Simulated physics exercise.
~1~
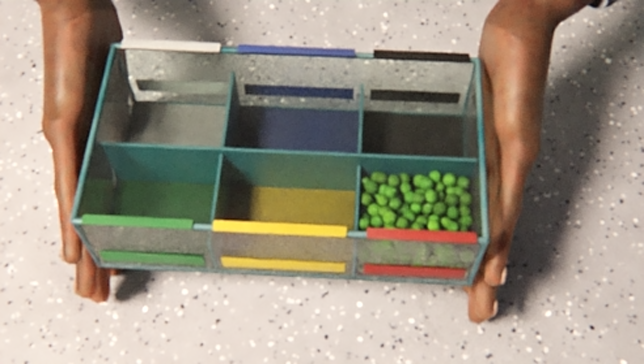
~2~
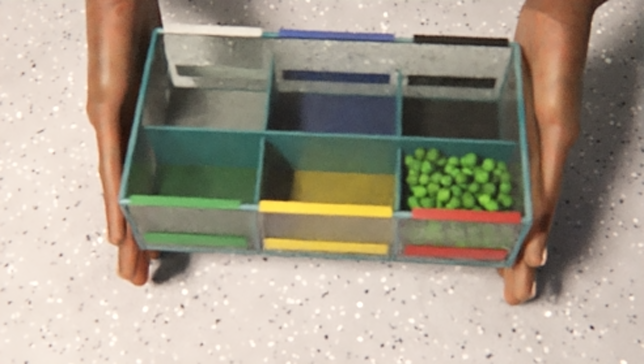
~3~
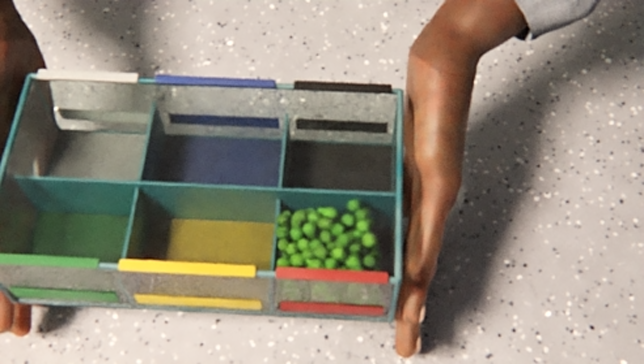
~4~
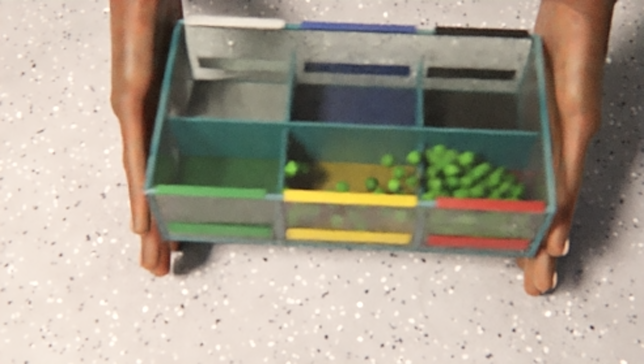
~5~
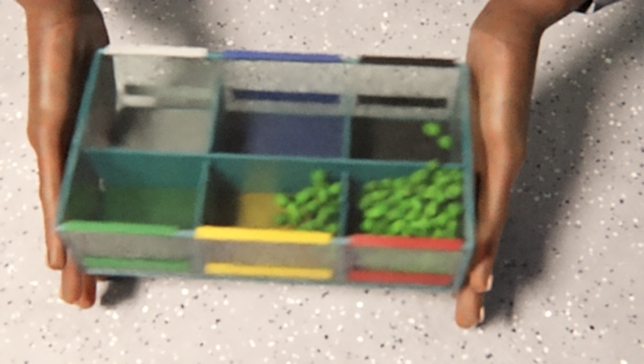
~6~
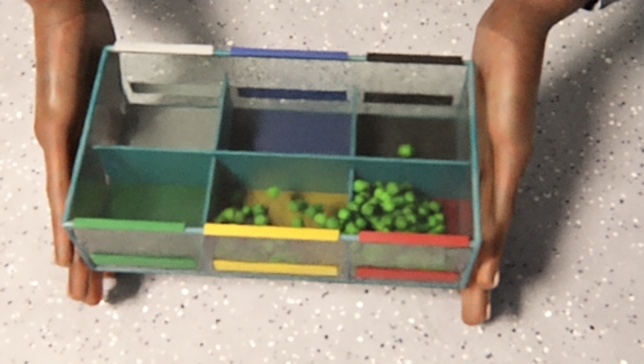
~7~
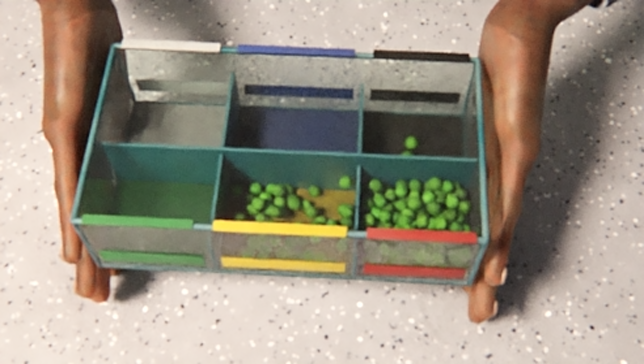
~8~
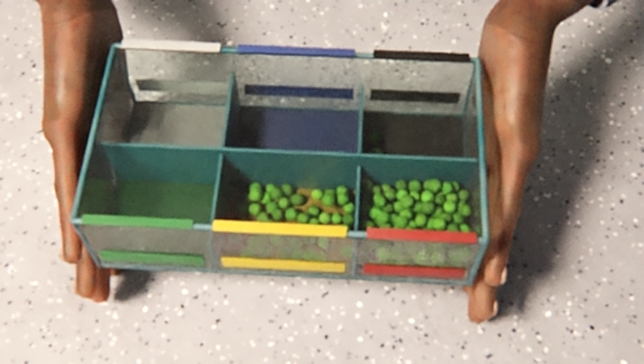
Above a pale speckled surface, two hands hold a clear six-compartment box with green peas in the red-marked section and shake it left and right. Some peas spill into the yellow-marked section, a few briefly enter the black-marked one, and the box stops with peas in red and yellow.
